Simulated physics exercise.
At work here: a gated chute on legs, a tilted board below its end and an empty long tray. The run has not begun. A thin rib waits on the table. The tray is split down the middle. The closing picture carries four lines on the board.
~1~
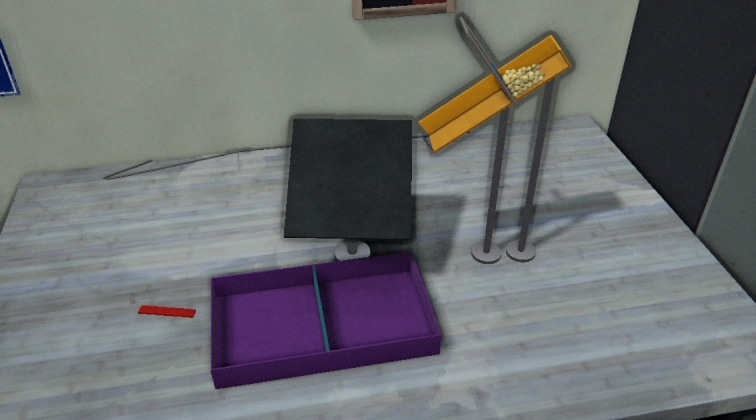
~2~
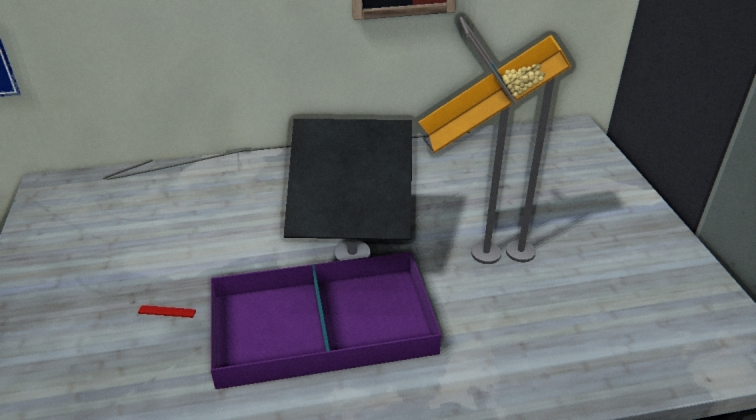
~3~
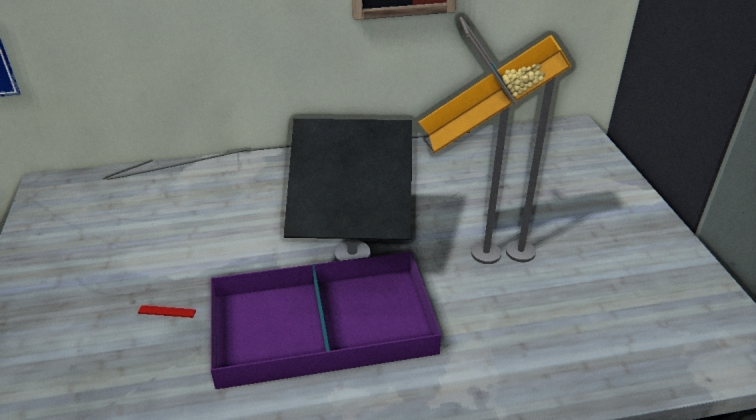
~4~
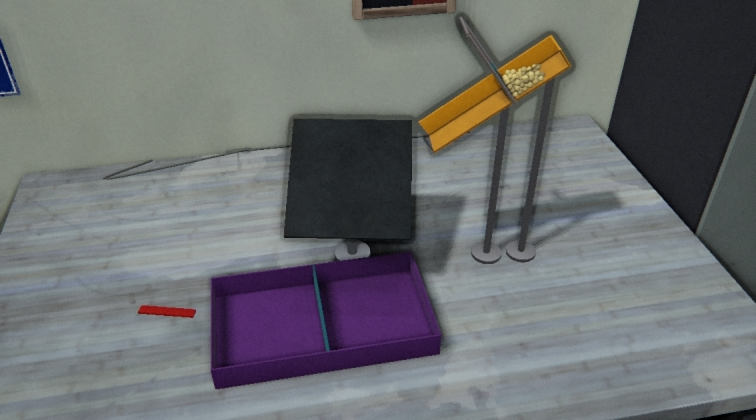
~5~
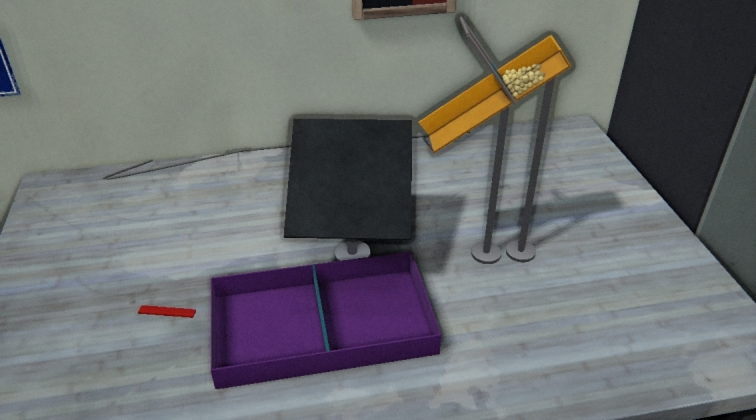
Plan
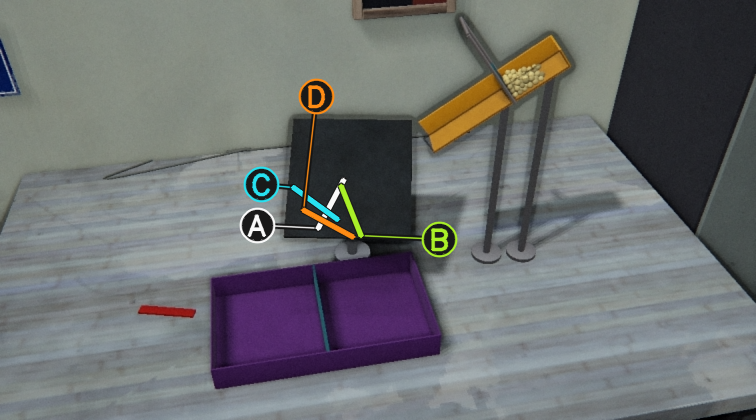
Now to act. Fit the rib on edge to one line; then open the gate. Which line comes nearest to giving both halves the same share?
A is best.
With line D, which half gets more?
More lands on the right.
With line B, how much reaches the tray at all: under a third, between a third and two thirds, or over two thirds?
Over two thirds.
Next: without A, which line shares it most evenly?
Here it is line C.
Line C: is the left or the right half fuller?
The right half.
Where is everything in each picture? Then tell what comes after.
Load behind the gate at (521, 77), soya beans; lip of the chute at (432, 144), sloping fairly steeply, in the first picture.
Middle of the board at (350, 176), tilted fairly steeply; middle of its low edge at (347, 238); of its high edge at (353, 119), in the second picture.
Front corners of the tray at (211, 370) and (440, 335); front end of its middle wall at (329, 352); gate still shut at (497, 73), in the third picture.
Middle of the load at (521, 77); lip at (432, 144), in the fourth picture.
Middle of the load at (521, 77); lip at (432, 144), in the fifth picture.
On the marked copy, line A from (343, 180) to (318, 228); line B from (341, 186) to (361, 235); line C from (293, 187) to (337, 219); line D from (303, 210) to (352, 236).
For line A, of what is caught, about half in the left half, about half in the right.
For line B, of what is caught, a stray few in the left half, nearly all in the right.
For line C, of what is caught, about a quarter in the left half, most in the right.
For line D, of what is caught, a small part in the left half, most in the right.
